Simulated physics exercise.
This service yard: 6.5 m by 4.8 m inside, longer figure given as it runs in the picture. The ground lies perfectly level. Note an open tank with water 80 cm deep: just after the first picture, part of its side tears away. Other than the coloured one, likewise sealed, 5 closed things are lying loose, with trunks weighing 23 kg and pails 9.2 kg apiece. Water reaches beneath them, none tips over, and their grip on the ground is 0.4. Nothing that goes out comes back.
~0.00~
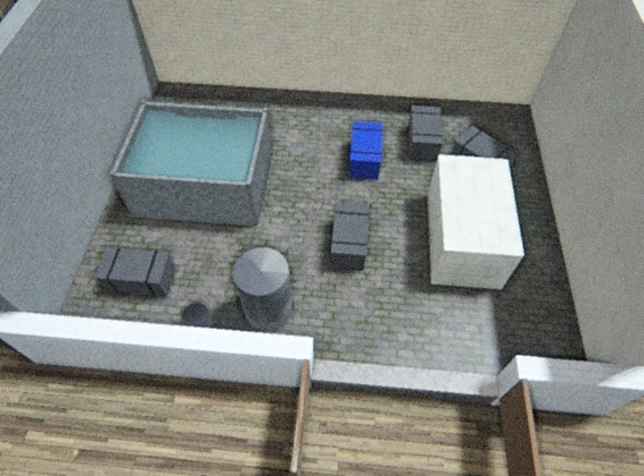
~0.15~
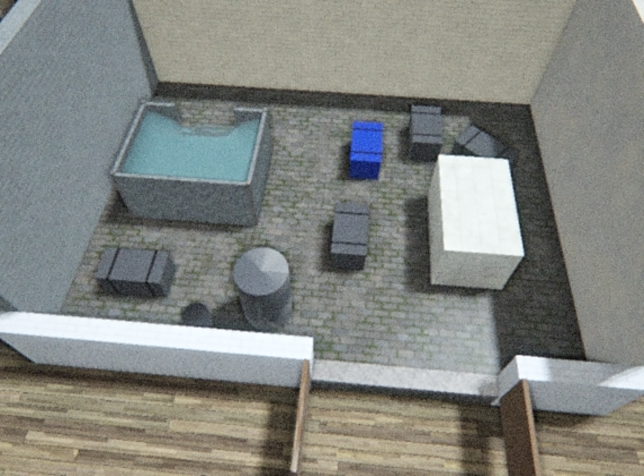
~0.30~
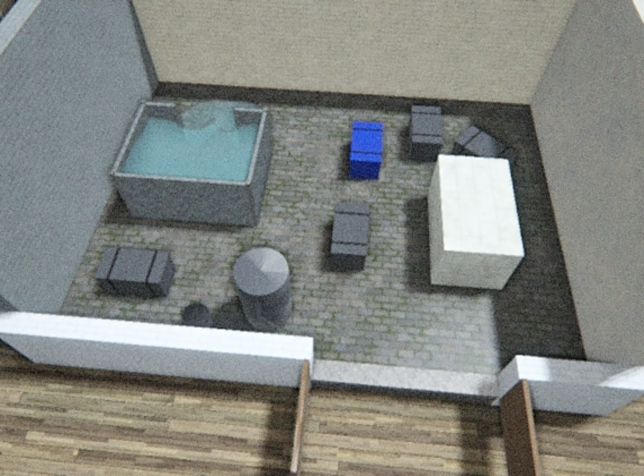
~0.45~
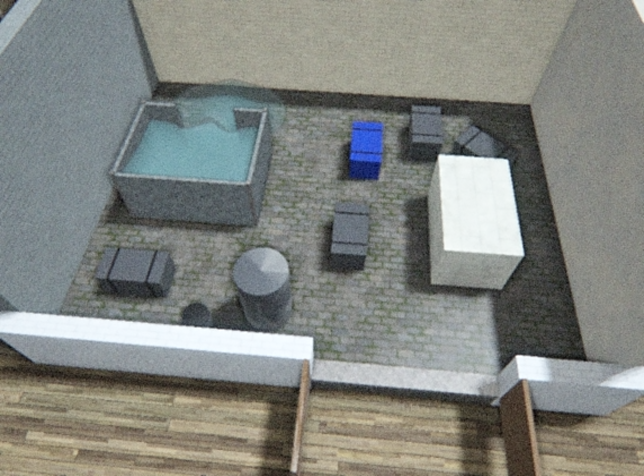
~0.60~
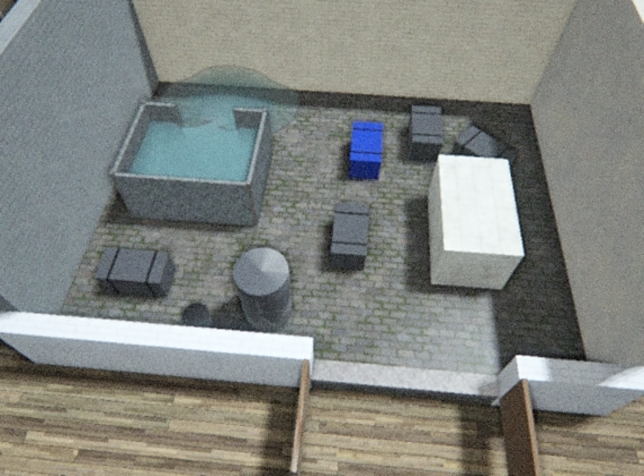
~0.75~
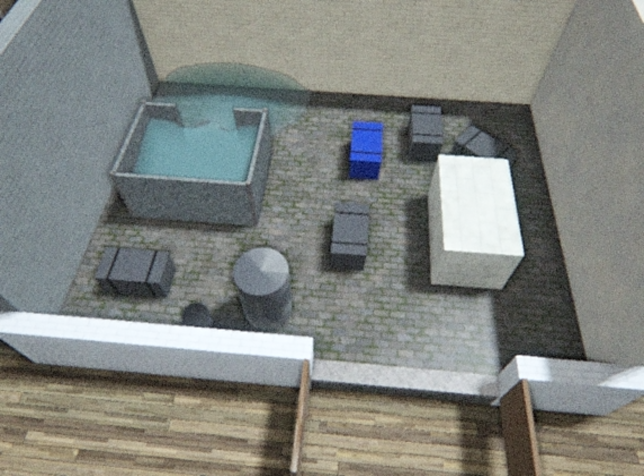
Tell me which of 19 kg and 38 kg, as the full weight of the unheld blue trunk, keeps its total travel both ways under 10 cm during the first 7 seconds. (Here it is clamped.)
Going by this, the heavier pick is required.
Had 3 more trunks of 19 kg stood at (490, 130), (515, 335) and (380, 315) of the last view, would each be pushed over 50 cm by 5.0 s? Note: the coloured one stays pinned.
In that order: Farther, then not as far, then not as far.
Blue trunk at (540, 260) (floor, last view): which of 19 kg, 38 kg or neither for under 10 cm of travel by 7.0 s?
Lab note - result: Both options fail.
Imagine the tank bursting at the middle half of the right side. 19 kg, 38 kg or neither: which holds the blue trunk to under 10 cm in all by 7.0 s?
In that case no choice suffices.
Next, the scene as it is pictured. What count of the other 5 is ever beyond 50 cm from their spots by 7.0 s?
I make it 2.
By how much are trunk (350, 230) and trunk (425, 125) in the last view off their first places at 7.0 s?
Net distance: First 0 cm, second 150 cm.
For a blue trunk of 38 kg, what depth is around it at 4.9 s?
4 cm, roughly.
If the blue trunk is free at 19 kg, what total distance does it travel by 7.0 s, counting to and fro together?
Path length near 140 cm.
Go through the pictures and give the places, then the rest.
The first frame shows the blue trunk at (367, 141) rests on the ground; 2.3 m2 under water; 0 of 6 have shifted.
The second frame shows the blue trunk at (367, 141) rests on the ground; 2.9 m2 under water; 0 of 6 have shifted.
The third frame shows the blue trunk at (367, 141) rests on the ground; 3.7 m2 under water; 0 of 6 have shifted.
The fourth frame shows the blue trunk at (367, 141) rests on the ground; water covers 4.8 m2; 0 of 6 have shifted.
The fifth frame shows the blue trunk at (367, 141) rests on the ground; water covers 5.2 m2; 0 of 6 have shifted.
The sixth frame shows the blue trunk at (367, 141) rests on the ground; water covers 5.6 m2; 0 of 6 have shifted.
After 1.4 s the blue trunk would be 0 cm from its start with 19 kg and 0 cm from its start with 38 kg; 0 cm of water round it then.
After 3.1 s the blue trunk would be 25 cm from its start with 19 kg and 0 cm from its start with 38 kg; 4 cm of water round it then.
After 4.9 s the blue trunk would be 104 cm from its start with 19 kg and 0 cm from its start with 38 kg; 4 cm of water round it then.
After 7.0 s the blue trunk would be 139 cm from its start with 19 kg and 0 cm from its start with 38 kg; 5 cm of water round it then.
